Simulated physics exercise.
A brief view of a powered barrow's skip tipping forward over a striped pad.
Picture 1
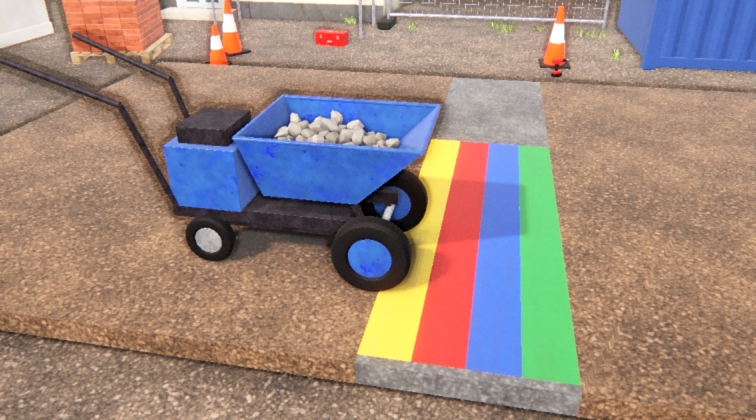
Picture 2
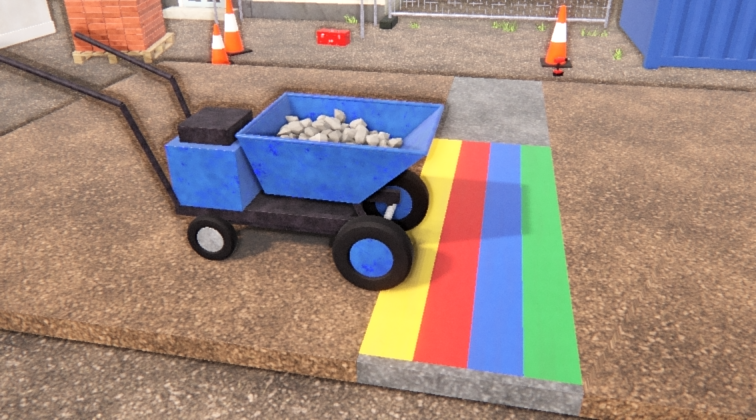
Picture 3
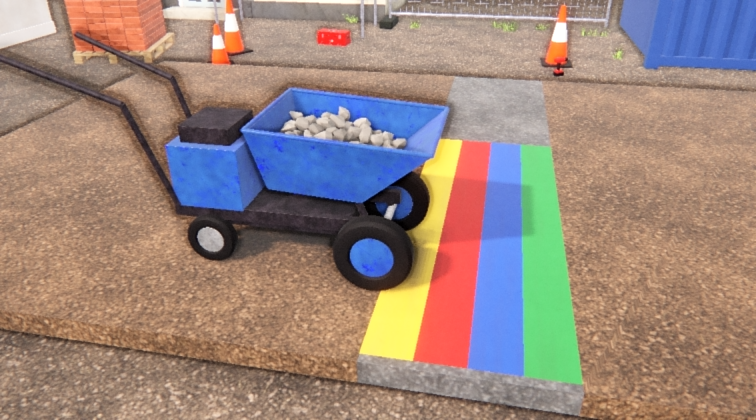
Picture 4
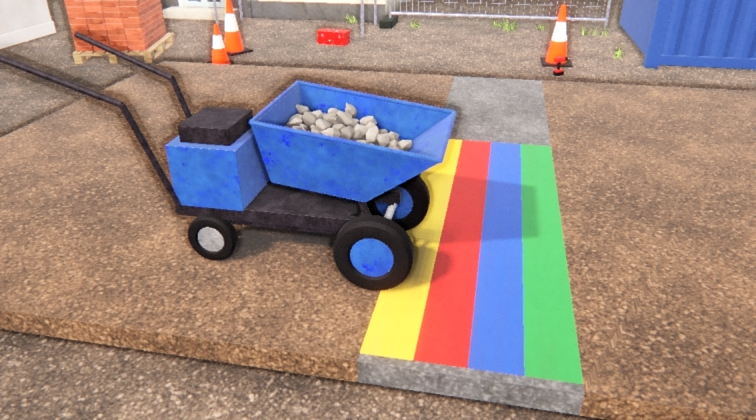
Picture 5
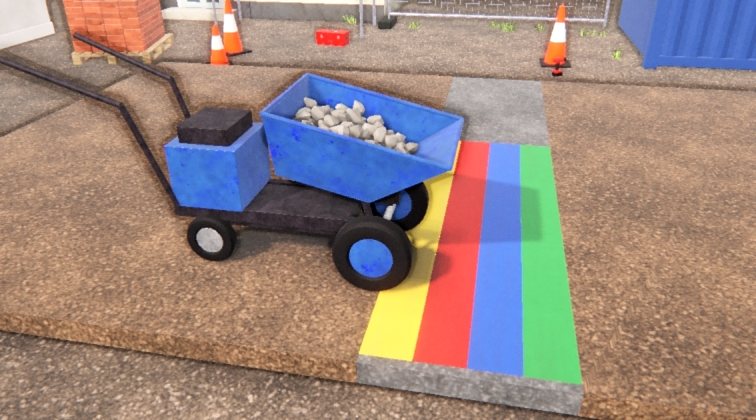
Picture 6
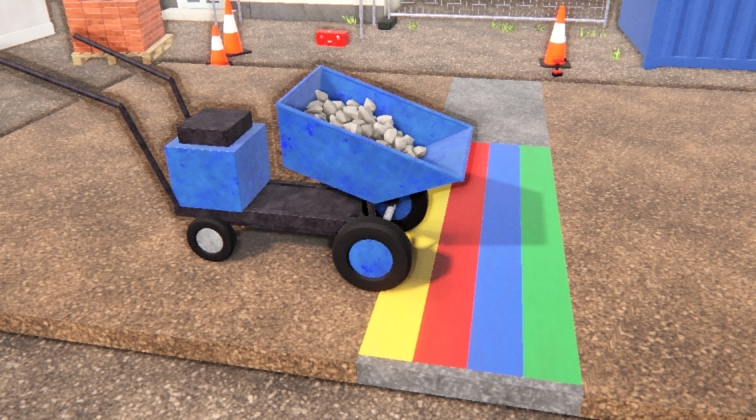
The clip opens on a blue barrow loaded with broken stones, its skip level beside a pad striped yellow, red, blue and green. The skip then tilts gradually forward to the right, its back edge rising, until it is clearly tipped, with the stones still inside and the wheels staying put.
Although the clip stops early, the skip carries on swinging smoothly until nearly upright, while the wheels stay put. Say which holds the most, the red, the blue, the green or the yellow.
I would say the green one.
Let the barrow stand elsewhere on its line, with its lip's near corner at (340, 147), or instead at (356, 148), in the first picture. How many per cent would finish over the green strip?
You'd get around 10 in a hundred, then 10 in a hundred.
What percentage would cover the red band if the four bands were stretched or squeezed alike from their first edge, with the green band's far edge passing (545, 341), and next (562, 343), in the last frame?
About 0 % and 0 %.
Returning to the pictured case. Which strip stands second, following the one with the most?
In second place: Blue.
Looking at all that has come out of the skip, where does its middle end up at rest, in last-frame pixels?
Somewhere around (546, 267) in the final view.
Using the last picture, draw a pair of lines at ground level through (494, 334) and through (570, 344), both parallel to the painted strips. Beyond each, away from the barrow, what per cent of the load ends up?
Close to 80 % and 30 %, in that order.
Soon after the last picture, skip tipped steeply; all in the skip.
A little later, skip tipped right over; about two thirds in the skip; a small part over the blue strip; about a quarter over the green strip; a stray few off the paint.
Later still, skip tipped right over; about a quarter in the skip; about a quarter over the blue strip; about a third over the green strip; about a quarter off the paint.
At rest, skip tipped right over; about a quarter in the skip; none over the yellow strip; none over the red strip; about a quarter over the blue strip; about a third over the green strip; about a quarter off the paint.
